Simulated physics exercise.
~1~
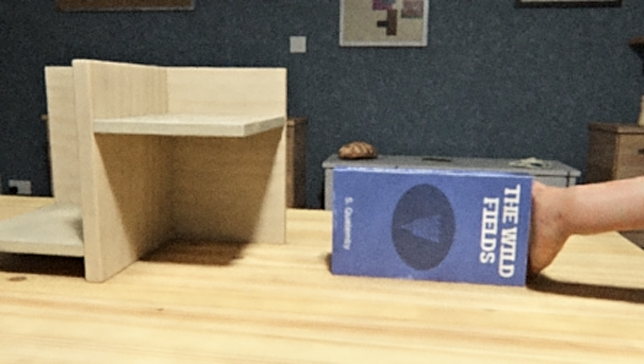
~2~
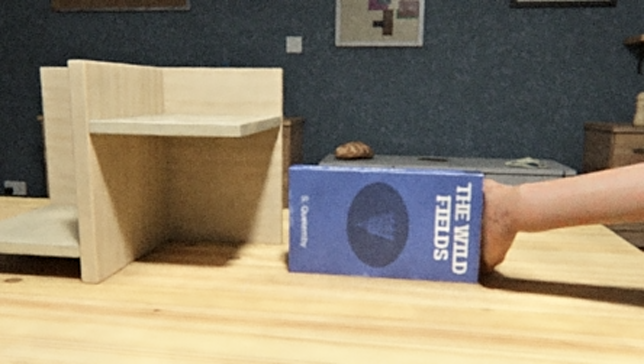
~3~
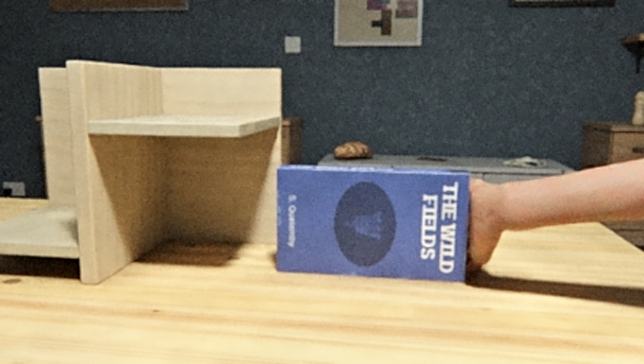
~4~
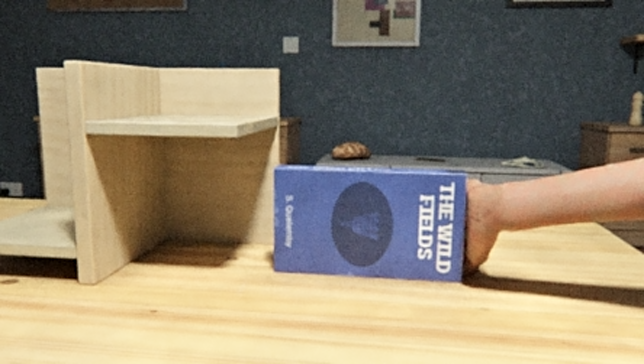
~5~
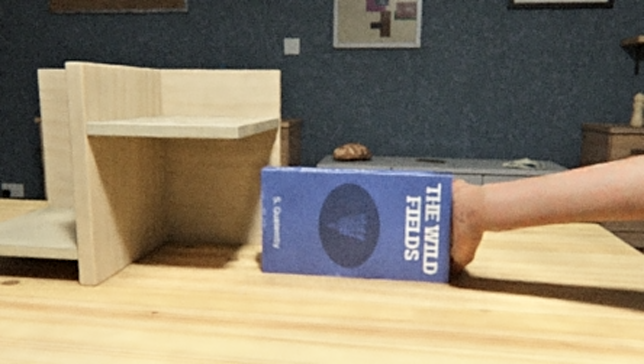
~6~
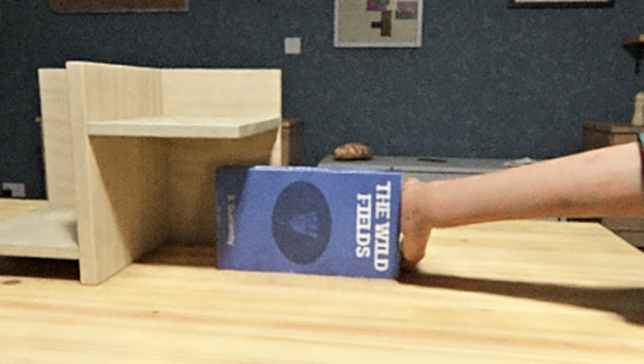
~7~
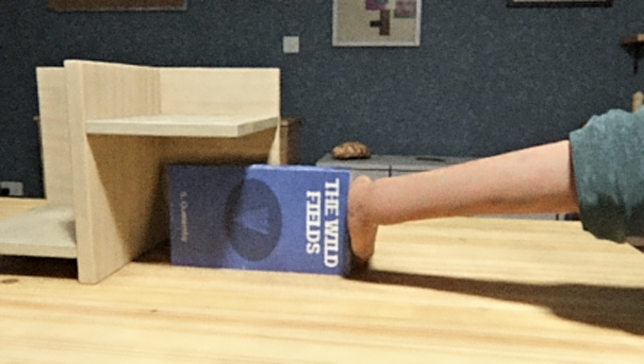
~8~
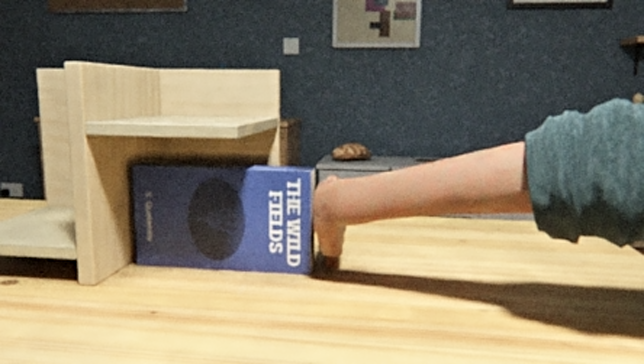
A blue book titled The Wild Fields lies on its side on a pale wooden table, seen from the front by a slightly swaying camera, with a hand gripping its right end. To the left stands a light wooden shelf unit with an open space under its ledge, and a dark blue wall rises behind. The hand pushes the book left, slows near the opening, then continues as a forearm and teal sleeve come into view. The book slides beneath the ledge without catching and ends mostly underneath, its right end still sticking out beside the hand.
